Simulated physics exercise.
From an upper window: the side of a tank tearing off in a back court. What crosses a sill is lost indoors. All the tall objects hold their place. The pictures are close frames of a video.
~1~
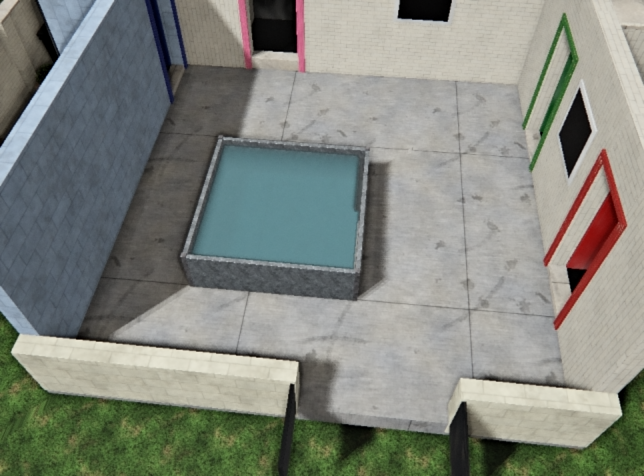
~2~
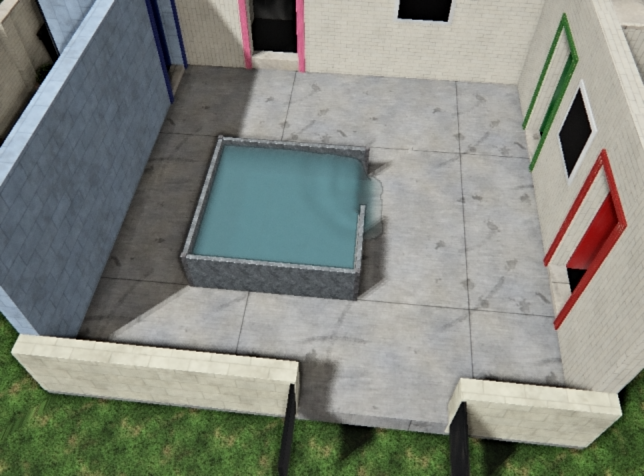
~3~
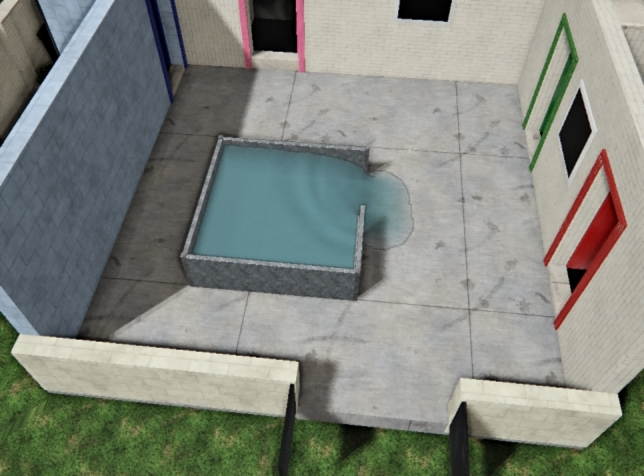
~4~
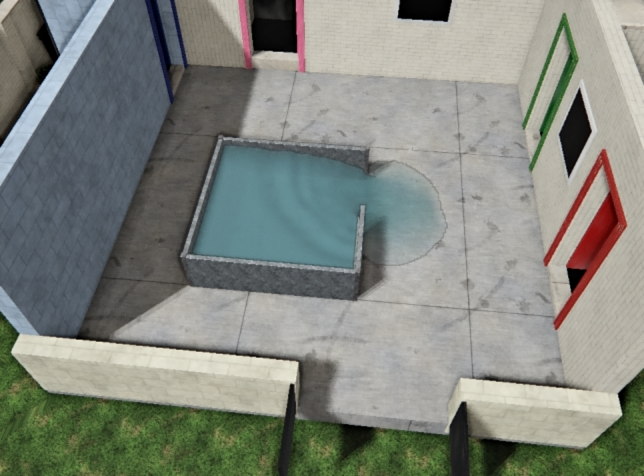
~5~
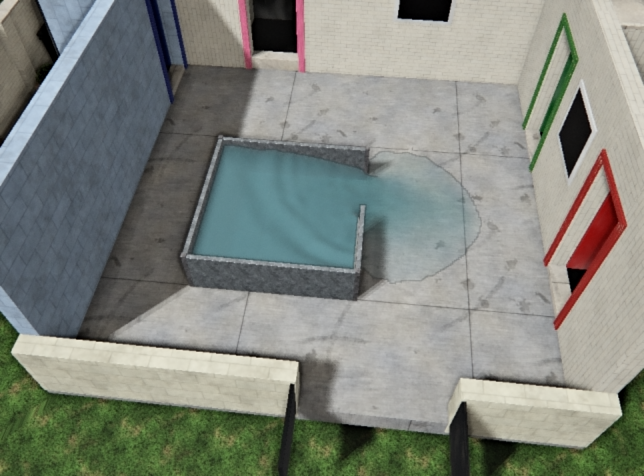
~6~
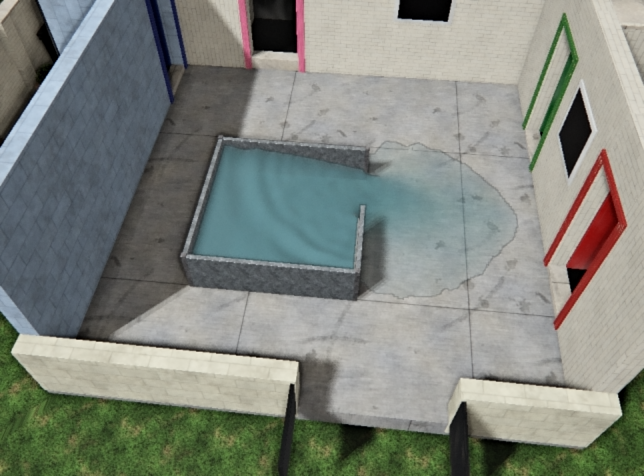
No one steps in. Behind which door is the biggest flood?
Most goes in at the green door.
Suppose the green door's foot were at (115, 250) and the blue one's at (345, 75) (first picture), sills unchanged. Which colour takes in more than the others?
That is the red-painted one.
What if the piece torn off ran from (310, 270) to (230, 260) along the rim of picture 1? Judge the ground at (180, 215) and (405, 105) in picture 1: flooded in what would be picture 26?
In that order: Awash, clear.
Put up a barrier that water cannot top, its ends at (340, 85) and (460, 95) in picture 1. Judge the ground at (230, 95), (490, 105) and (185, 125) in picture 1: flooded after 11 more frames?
In turn: Dry, under water, no water.
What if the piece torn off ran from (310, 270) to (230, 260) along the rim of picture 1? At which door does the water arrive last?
Last comes the green door.
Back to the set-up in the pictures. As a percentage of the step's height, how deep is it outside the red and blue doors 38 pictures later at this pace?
Roughly 110 per cent, then 40 per cent.
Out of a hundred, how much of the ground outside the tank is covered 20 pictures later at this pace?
Roughly 40 per cent.
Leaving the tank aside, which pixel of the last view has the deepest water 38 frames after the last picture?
At about (515, 410).
A moment on, water covers 25 % of the floor; red door wet at the sill, nothing in, green door wet at the sill, nothing in, pink door not reached, blue door not reached.
Next, water covers 30 % of the floor; red door some in, green door some in, pink door not reached, blue door not reached.
Then, water covers 40 % of the floor; red door some in, green door a lot in, pink door not reached, blue door not reached.
Later, water covers 85 % of the floor; red door some in, green door a lot in, pink door wet at the sill, nothing in, blue door wet at the sill, nothing in.
In the end, water covers 100 % of the floor; red door some in, green door a lot in, pink door wet at the sill, nothing in, blue door wet at the sill, nothing in; the green door has let in the most.
